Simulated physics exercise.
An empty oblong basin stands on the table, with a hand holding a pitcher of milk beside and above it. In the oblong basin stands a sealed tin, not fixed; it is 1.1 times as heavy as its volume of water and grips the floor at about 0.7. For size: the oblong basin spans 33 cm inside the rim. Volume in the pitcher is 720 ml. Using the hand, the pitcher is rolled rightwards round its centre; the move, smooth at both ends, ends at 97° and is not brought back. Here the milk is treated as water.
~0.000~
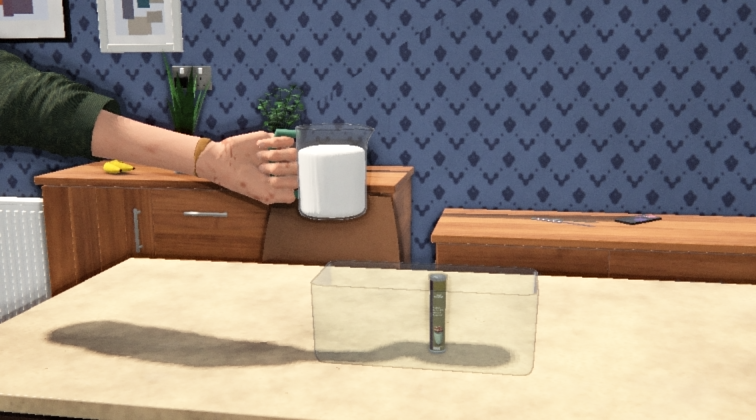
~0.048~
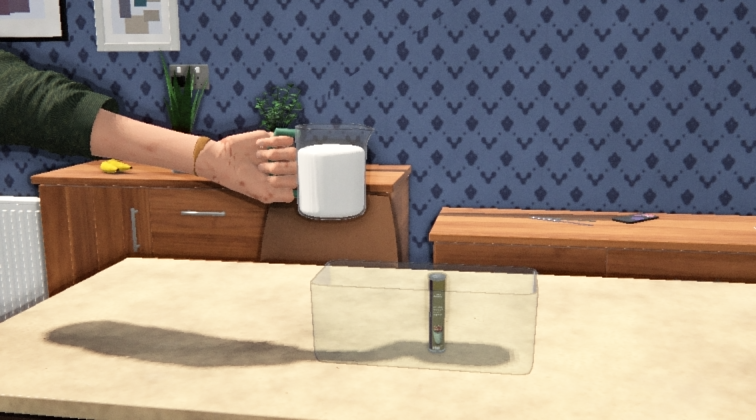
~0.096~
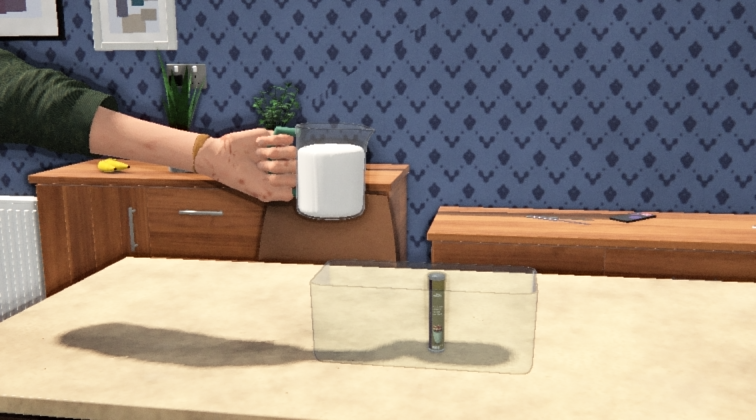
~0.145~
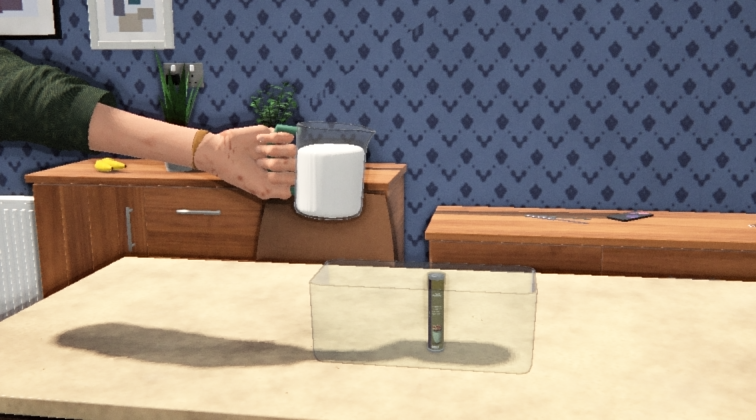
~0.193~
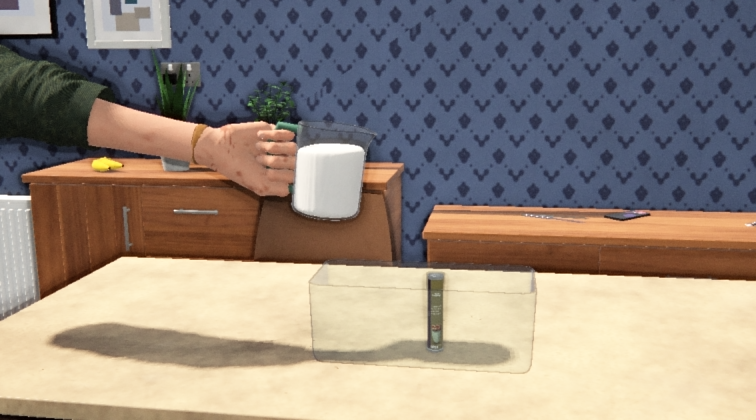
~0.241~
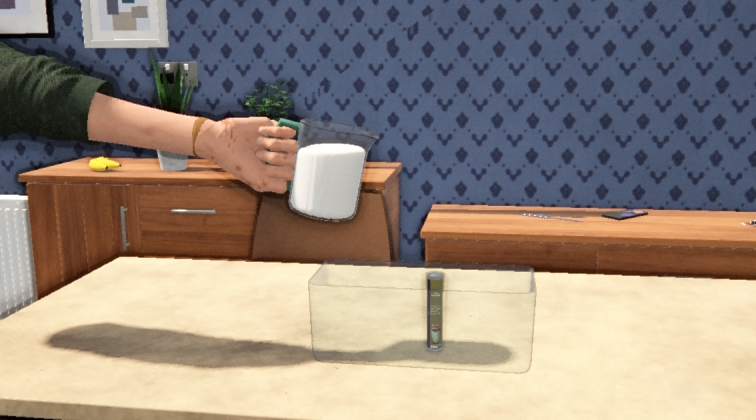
At first, a hand holds a clear pitcher of milk upright, above and to the left of an empty, see-through oblong basin on a table, with a slim tin standing at the basin. Then the hand slowly tilts the pitcher slightly rightwards, while the basin stays still.
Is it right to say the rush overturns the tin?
I reckon it can't hold on.
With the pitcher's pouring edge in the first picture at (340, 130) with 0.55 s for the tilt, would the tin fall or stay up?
It does not tip.
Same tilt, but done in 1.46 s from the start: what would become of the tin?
Result: Tin tipped over.
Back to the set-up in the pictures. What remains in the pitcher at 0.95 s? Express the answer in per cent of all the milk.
Close to 48 percent of the total.
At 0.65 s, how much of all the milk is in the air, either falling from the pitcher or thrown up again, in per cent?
7 %.
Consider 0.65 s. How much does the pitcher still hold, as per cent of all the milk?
Remaining: Near 92 % of the total.
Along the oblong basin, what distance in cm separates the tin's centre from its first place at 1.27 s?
Estimate: Around 8 cm.
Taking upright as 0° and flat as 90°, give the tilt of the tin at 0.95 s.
It sits at roughly 35°.
Then, 0.65 s in, the tilt is 62° and 93 per cent is still to pour; the tin stands where it began.
Then, 0.95 s in, the tilt is 92° and 48 per cent is still to pour; the tin leans 35°.
Then, 1.27 s in, the tilt is 97° and 12 per cent is still to pour; the tin lies on its side.
Then, 1.61 s in, the tilt is 97° and 2 per cent is still to pour; the tin lies on its side.
Finally, the tin lies on its side.
